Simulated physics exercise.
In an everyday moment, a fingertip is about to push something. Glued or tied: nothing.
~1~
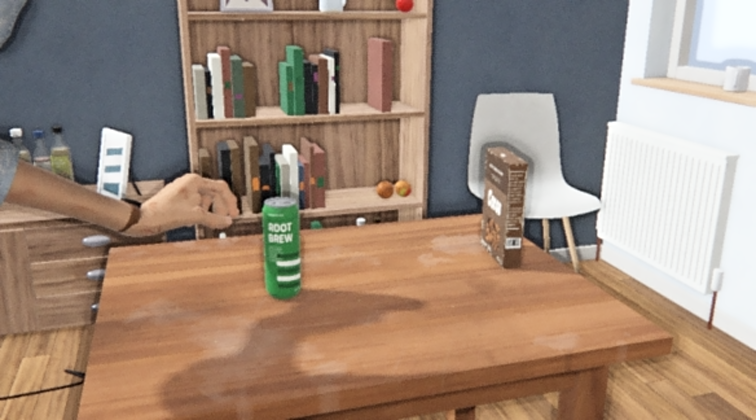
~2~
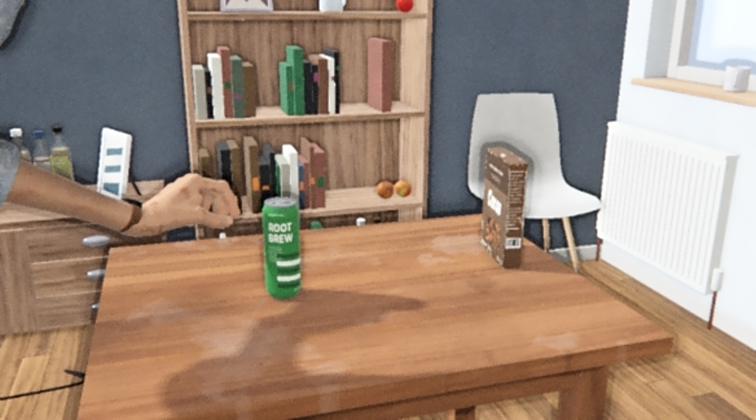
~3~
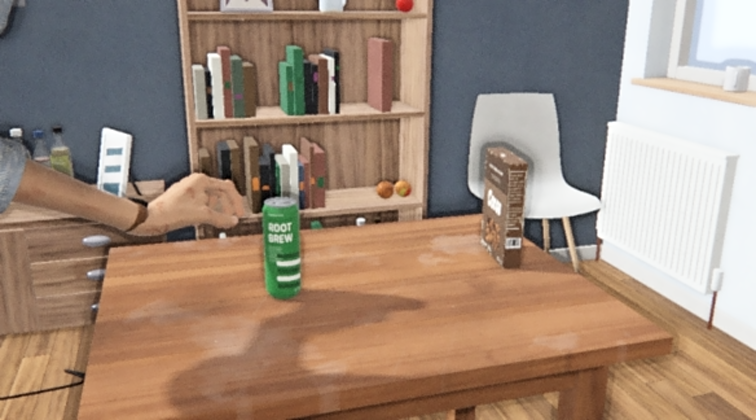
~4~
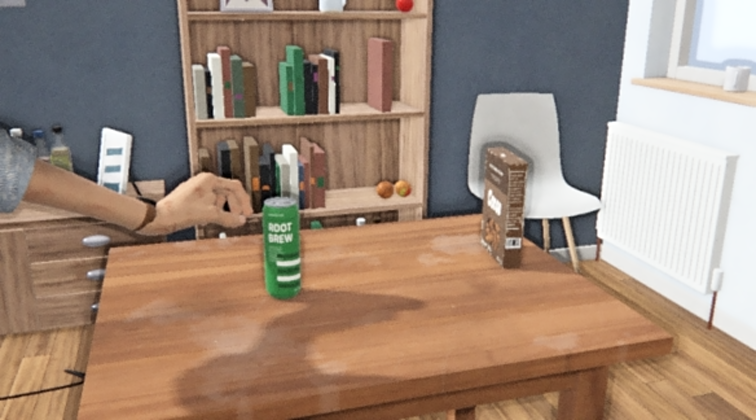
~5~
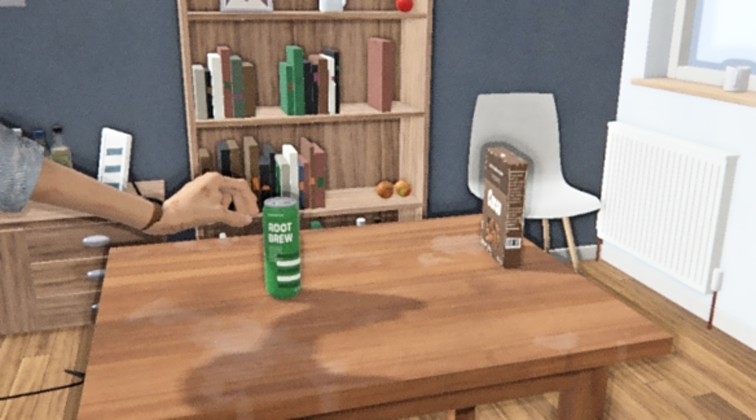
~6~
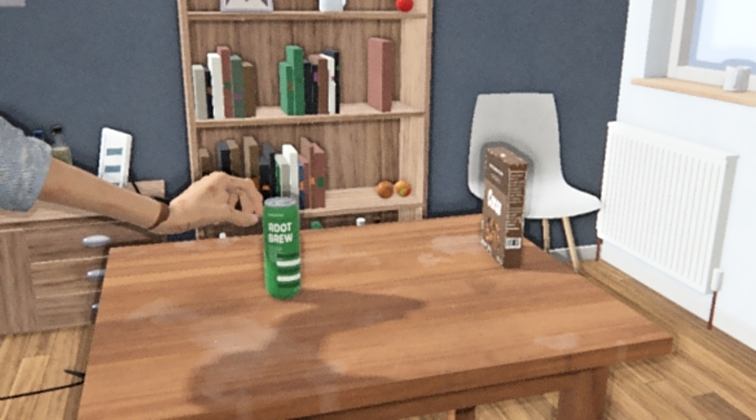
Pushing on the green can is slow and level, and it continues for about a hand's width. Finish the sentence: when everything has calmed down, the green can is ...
When everything has calmed down, the green can is knocked over.
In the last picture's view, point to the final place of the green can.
Roughly (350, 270).
Then, 0.70 s past the last view, green can rocked 29° from its first pose near (308, 244).
Then, 0.90 s past the last view, green can on its side near (342, 261).
Finally, down or leaning hard on the table, green can. Final places as the last picture's camera would see them, green can near (350, 270).
